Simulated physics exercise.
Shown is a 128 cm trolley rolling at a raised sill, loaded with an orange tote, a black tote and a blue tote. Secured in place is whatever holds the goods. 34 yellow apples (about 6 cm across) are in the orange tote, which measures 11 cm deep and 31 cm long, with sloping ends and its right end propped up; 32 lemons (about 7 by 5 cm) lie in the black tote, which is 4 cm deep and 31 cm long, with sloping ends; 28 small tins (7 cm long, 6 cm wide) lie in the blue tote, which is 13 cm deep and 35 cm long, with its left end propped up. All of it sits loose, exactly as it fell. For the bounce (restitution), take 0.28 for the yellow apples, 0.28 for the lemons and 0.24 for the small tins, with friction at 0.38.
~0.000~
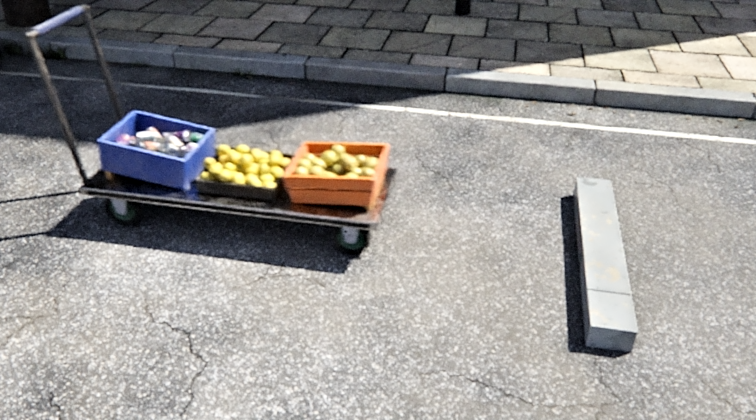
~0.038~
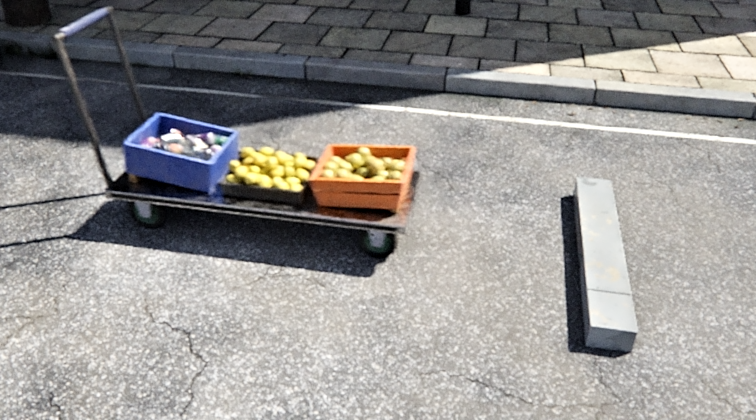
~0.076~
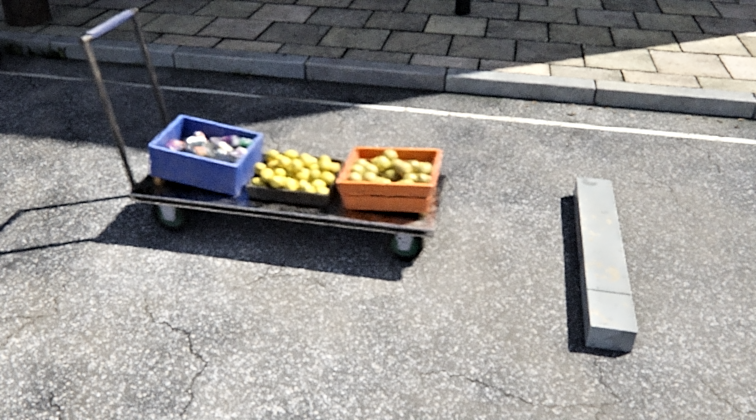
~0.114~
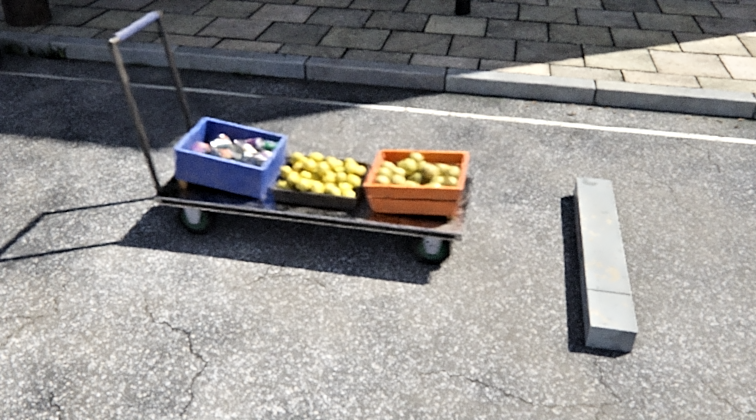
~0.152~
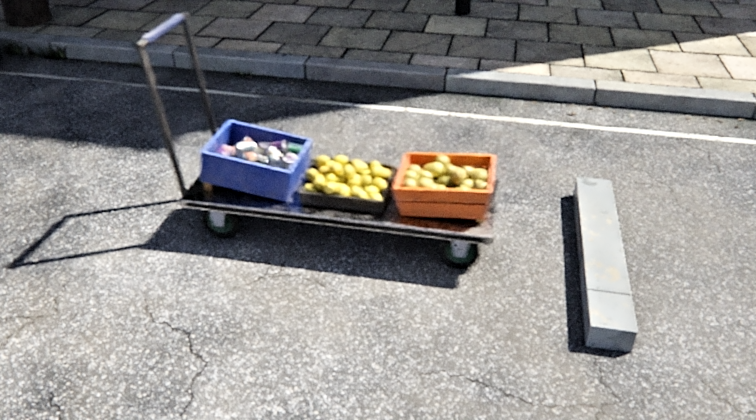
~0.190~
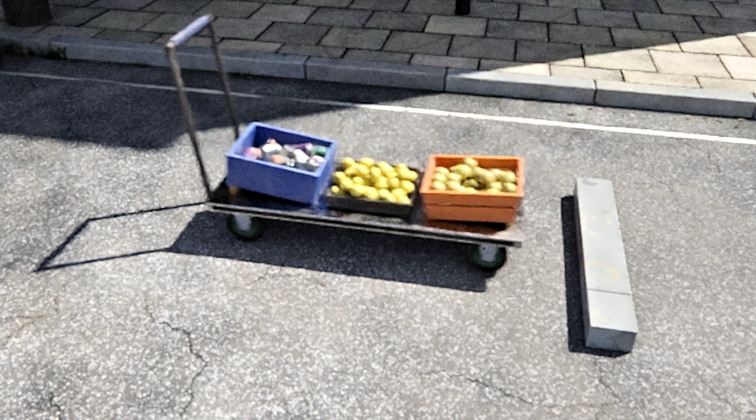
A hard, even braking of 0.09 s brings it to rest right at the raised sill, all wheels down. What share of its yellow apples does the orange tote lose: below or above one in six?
Looks like the escaped portion is a slimmer fraction than a sixth.
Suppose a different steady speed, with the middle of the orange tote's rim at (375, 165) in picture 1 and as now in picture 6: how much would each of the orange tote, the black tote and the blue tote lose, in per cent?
Orange tote 0, black tote 10, blue tote 0 per cent.
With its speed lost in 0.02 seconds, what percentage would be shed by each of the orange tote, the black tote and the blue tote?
Orange tote 10, black tote 30, blue tote 10 %.
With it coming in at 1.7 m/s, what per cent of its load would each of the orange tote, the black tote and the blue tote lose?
In that case the orange tote sheds 0 per cent of its load, the black tote 10 per cent, and the blue tote 0 per cent.
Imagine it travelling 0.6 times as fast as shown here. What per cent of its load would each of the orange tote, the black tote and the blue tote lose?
In that case the orange tote sheds 0 per cent, the black tote 10 per cent and the blue tote 0 per cent.
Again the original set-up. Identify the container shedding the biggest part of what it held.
It's the black tote.
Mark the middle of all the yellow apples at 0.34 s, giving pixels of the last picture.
In the last picture they centre on about (556, 192).
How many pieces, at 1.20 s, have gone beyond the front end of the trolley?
Count: Approx. 1.
After 0.24 s, braking starts.
After 0.34 s, orange tote 34 in, 0 out, black tote 31 in, 1 out and blue tote 28 in, 0 out.
After 0.46 s, orange tote 34 in, 0 out, black tote 28 in, 4 out and blue tote 28 in, 0 out.
After 0.69 s, orange tote 33 in, 1 out, black tote 24 in, 8 out and blue tote 26 in, 2 out.
Outcome (at 1.20 s), orange tote 33 in, 1 out, black tote 24 in, 8 out and blue tote 26 in, 2 out. Asked share, 1 of 34, 3 per cent.
